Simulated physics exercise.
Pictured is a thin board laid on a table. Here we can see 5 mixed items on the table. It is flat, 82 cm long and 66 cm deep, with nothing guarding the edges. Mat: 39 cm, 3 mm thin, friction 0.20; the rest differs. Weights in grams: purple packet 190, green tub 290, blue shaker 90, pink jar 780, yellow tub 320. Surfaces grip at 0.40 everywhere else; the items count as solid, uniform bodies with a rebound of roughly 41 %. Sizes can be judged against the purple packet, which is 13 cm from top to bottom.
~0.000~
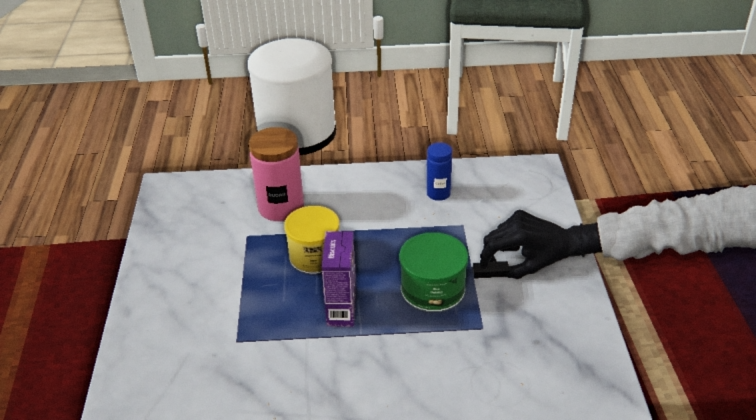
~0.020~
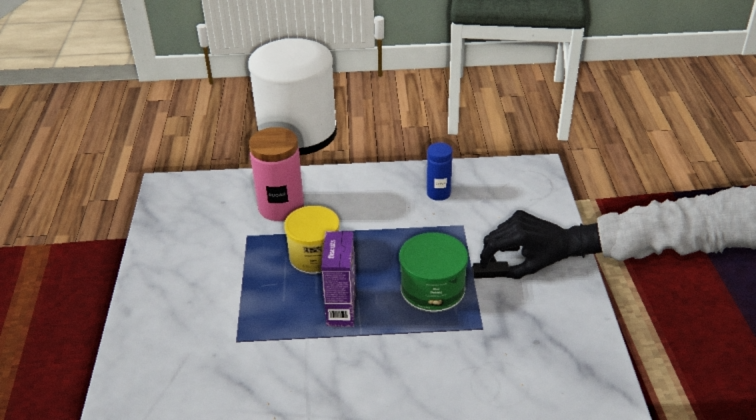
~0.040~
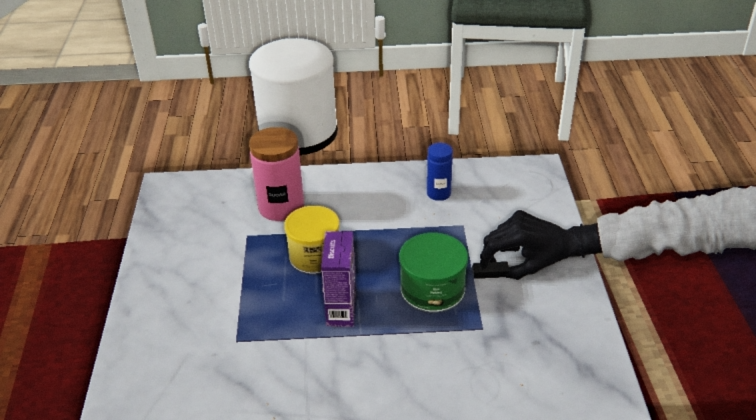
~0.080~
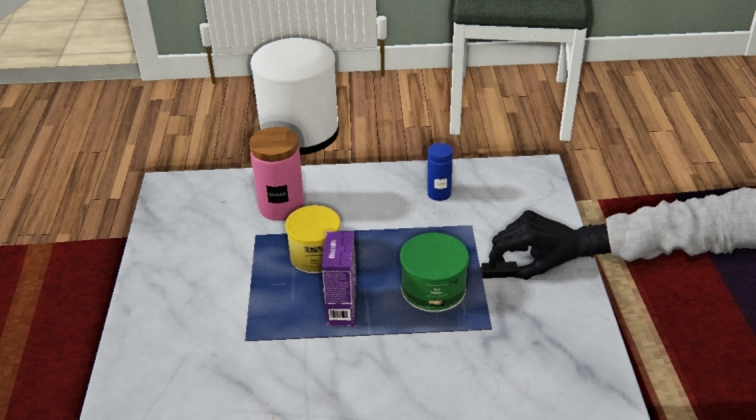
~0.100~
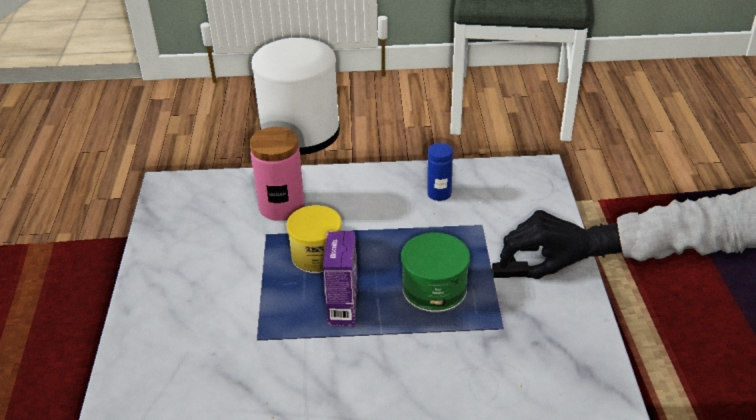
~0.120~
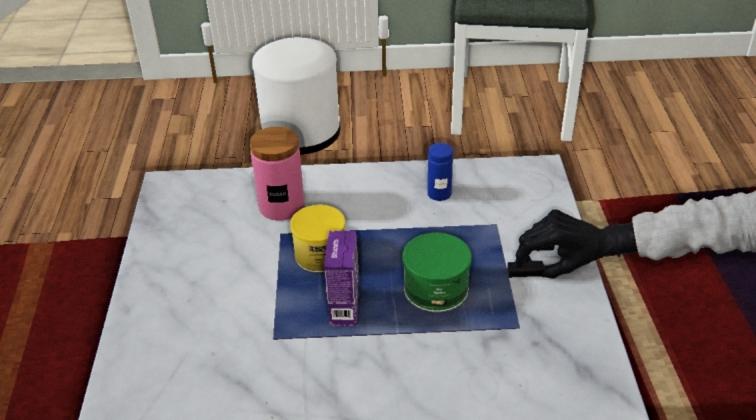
On a marble table, a black-gloved hand pulls a blue mat rightward beneath tubs and a purple packet, which barely move.
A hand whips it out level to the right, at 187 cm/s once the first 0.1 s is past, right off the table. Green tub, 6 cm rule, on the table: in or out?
Moved off.
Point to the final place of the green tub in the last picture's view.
Around pixel (503, 271).
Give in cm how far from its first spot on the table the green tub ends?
Roughly 12 cm.
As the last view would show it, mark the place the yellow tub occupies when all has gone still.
You'll see it about at (350, 239) in the last picture.
Around 0.22 s, mat out by 24 cm; green tub shifted 3 cm near (452, 272); yellow tub shifted 5 cm; purple packet shifted 3 cm.
Around 0.32 s, mat out by 43 cm; green tub shifted 8 cm near (480, 271); purple packet at 9° to upright; yellow tub shifted 6 cm.
Around 0.42 s, mat out by 62 cm; green tub shifted 11 cm near (501, 271); purple packet at 14° to upright; yellow tub shifted 6 cm.
Around 0.72 s, mat out by 88 cm; green tub shifted 12 cm near (503, 271); purple packet at 7° to upright; yellow tub shifted 6 cm.
Finally (1.8 s), not toppled but over 6 cm from the start, green tub and yellow tub; the other 3 still in place (within 6 cm). Final places as that camera would see them, green tub near (503, 271).
